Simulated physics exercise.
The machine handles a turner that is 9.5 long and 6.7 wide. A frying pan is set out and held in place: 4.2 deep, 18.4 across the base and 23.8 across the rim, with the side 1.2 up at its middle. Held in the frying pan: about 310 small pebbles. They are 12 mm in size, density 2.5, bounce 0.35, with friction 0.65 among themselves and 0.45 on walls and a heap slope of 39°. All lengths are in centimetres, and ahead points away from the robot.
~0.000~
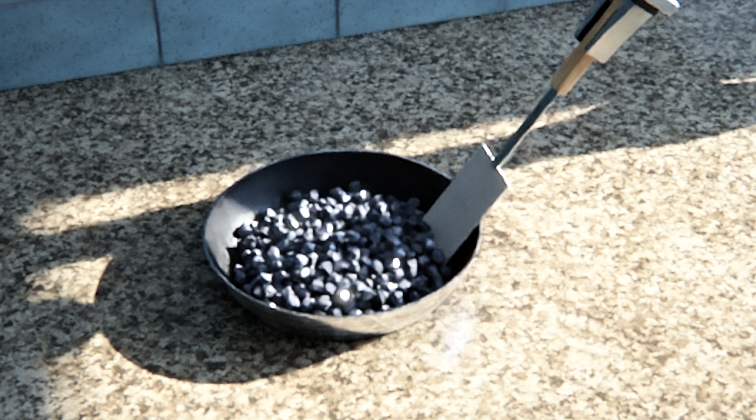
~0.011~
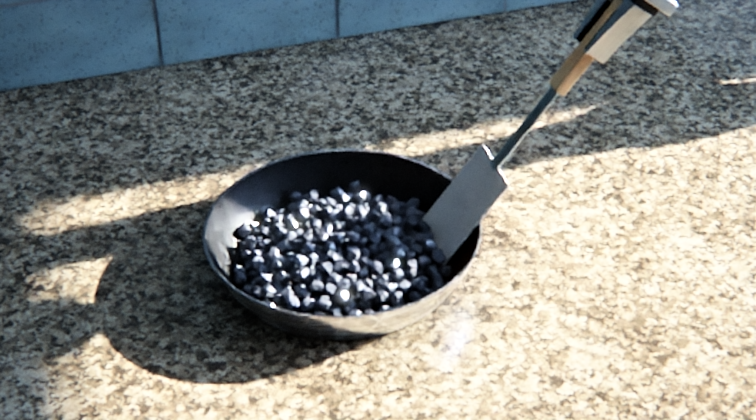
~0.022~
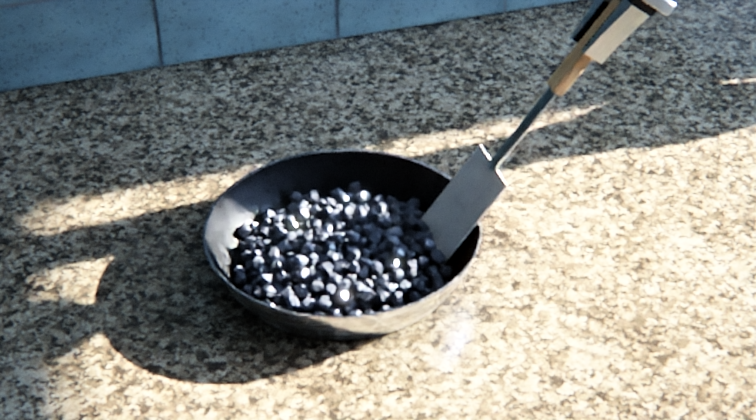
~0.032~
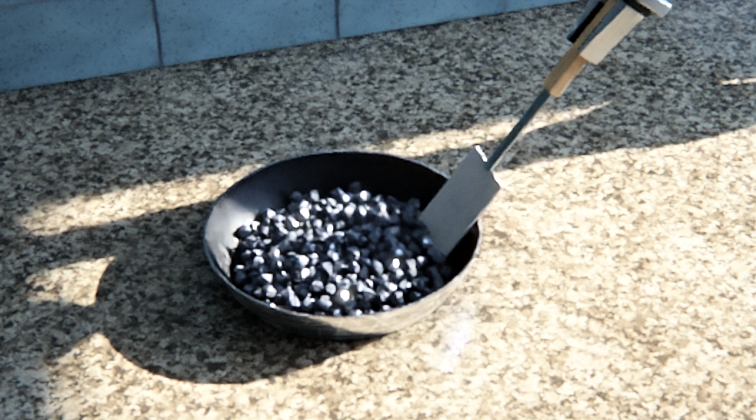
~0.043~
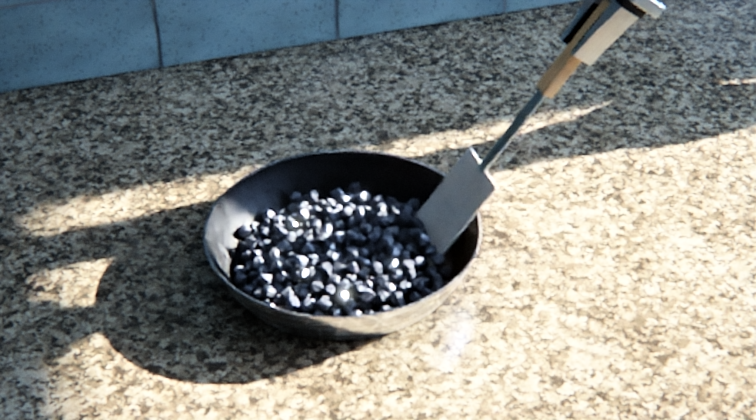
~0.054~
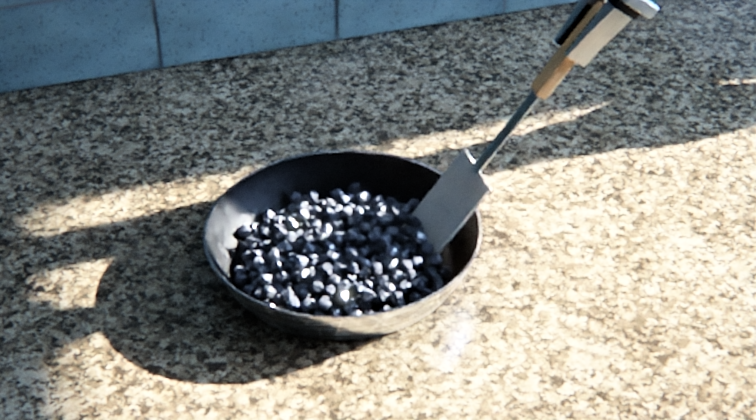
A dark pan full of small, shiny, dark pebbles sat on a speckled counter while a machine-held turner, its flat blade dipped in at the right side, shifted slightly left and the pebbles barely stirred.
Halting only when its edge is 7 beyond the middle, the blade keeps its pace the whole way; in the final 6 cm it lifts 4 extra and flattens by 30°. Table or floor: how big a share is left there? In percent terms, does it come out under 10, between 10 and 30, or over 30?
It comes out under 10 %.
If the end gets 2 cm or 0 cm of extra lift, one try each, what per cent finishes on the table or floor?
Close to 0 and 0 percent respectively.
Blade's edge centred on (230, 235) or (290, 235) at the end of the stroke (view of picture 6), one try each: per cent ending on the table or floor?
Around 15 per cent for the first try and 0 per cent for the second.
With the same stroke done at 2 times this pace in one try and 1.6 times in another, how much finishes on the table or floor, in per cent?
Around 15 per cent and around 10 per cent.
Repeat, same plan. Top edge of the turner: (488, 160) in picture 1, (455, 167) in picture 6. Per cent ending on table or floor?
My guess would be close to 15 per cent.
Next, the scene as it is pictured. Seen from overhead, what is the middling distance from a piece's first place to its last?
It works out to roughly 2 cm.
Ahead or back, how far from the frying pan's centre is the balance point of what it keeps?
It sits near 3.5 centimetres ahead of centre.
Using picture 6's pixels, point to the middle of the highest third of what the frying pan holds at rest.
Close to pixel (255, 256).
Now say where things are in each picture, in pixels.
In the first picture, turner top edge at (496, 164), sloping 52°; upper third of the load around (350, 249), from x 240 to 445, top at y 190; 310 in the frying pan.
In the second picture, turner top edge at (496, 164), sloping 52°; upper third of the load around (350, 249), from x 240 to 445, top at y 190.
In the third picture, turner top edge at (494, 165), sloping 52°; upper third of the load around (348, 248), from x 240 to 445, top at y 190.
In the fourth picture, turner top edge at (489, 166), sloping 52°; upper third of the load around (353, 248), from x 240 to 445, top at y 190.
In the fifth picture, turner top edge at (484, 167), sloping 52°; upper third of the load around (353, 248), from x 240 to 445, top at y 190.
In the sixth picture, turner top edge at (478, 168), sloping 52°; upper third of the load around (353, 248), from x 240 to 445, top at y 190; 310 in the frying pan.
After 0.15 s, sloping 52°, highest piece 5 above the table; 310 in the frying pan.
After 0.25 s, sloping 40°, highest piece 6 above the table; 310 in the frying pan.
After 0.49 s, sloping 22°, highest piece 6 above the table; 304 in the frying pan, 5 on the table or floor, 1 on the blade or in flight.
After 1.54 s, sloping 22°, highest piece 5 above the table; 304 in the frying pan, 6 on the table or floor.
At rest, 304 in the frying pan, 6 on the table or floor. That is 2 % on the table or floor.
